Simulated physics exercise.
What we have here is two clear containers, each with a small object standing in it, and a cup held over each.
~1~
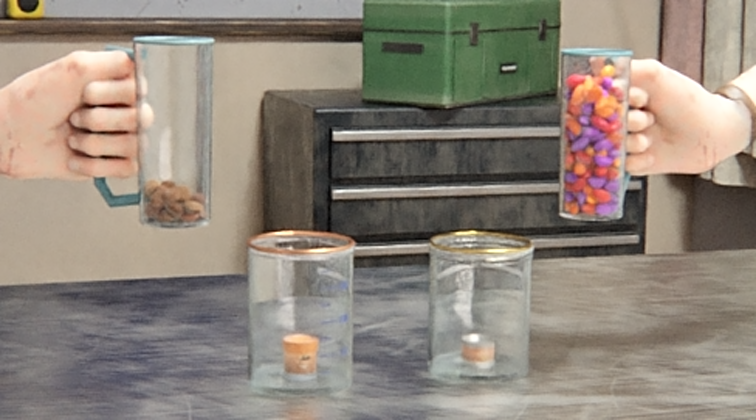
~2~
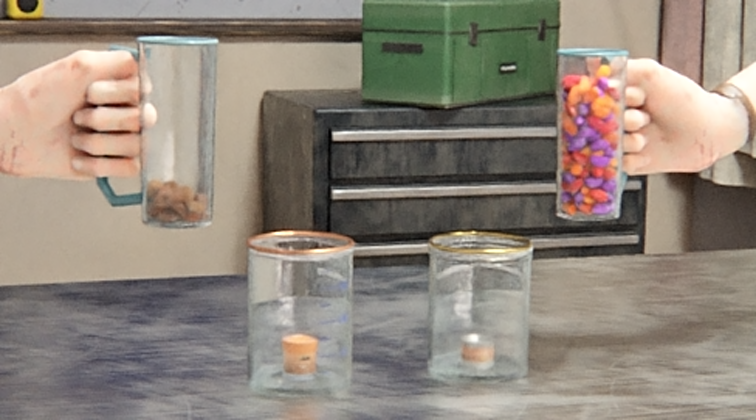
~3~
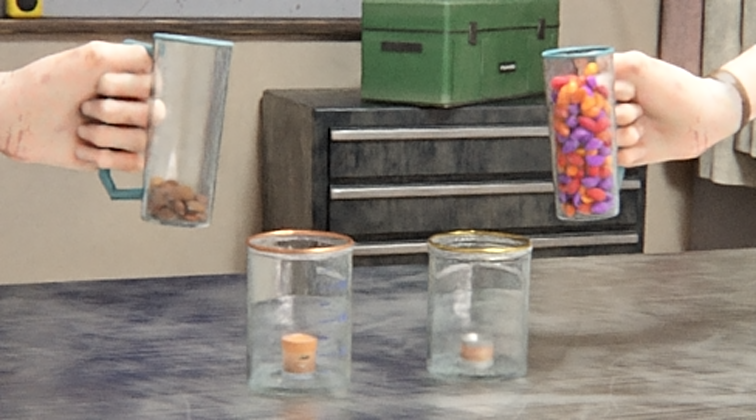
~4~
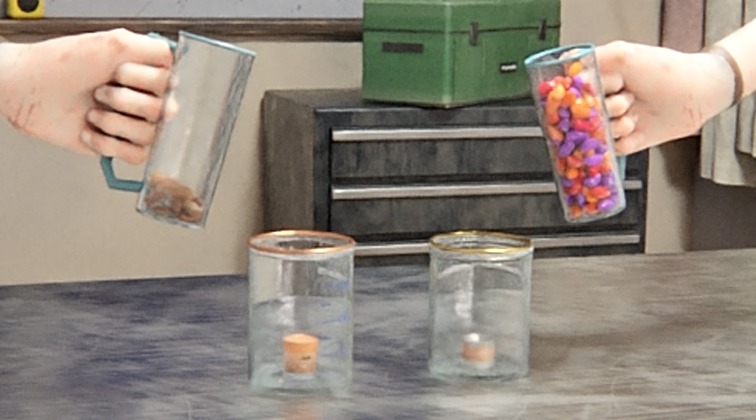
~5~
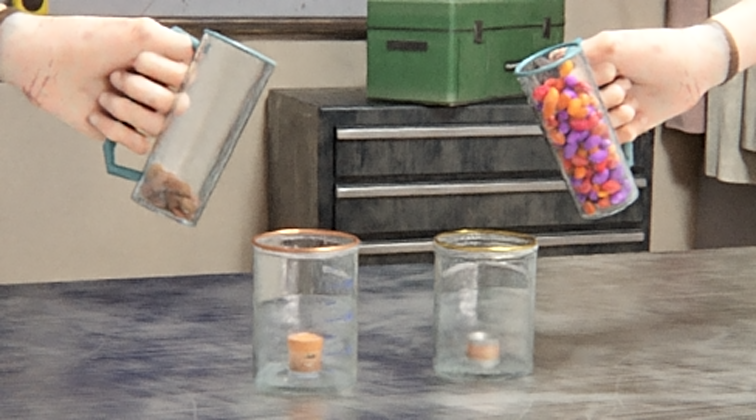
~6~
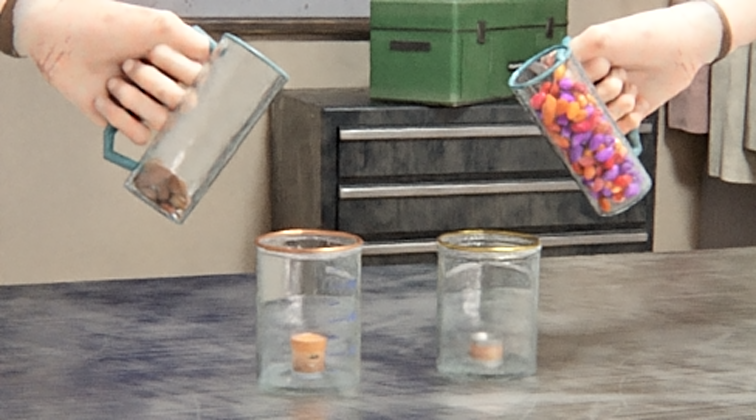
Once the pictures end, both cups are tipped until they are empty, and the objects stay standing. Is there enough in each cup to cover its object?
Left: Expect it to poke clear. Right: Expect it to be fully submerged.
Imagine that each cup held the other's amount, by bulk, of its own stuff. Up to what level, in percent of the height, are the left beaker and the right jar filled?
About 50 % left, 15 % right.
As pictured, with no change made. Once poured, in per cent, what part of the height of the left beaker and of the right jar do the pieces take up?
Left 15 %, right 50 %.
Then, 0.27 s after the last picture, left beaker empty, all of its cupful still in the cup; right jar empty, all of its cupful still in the cup.
Then, 0.62 s after the last picture, left beaker empty, all of its cupful still in the cup; right jar empty, all of its cupful still in the cup.
Then, 0.99 s after the last picture, left beaker nearly empty, nearly all of its cupful still in the cup; right jar nearly empty, about two thirds of its cupful still in the cup.
At rest, left beaker nearly empty (surface near (309, 354)), nothing beside it; right jar half full (surface near (487, 304)), nothing beside it; the left thing is still showing; the right thing is covered.
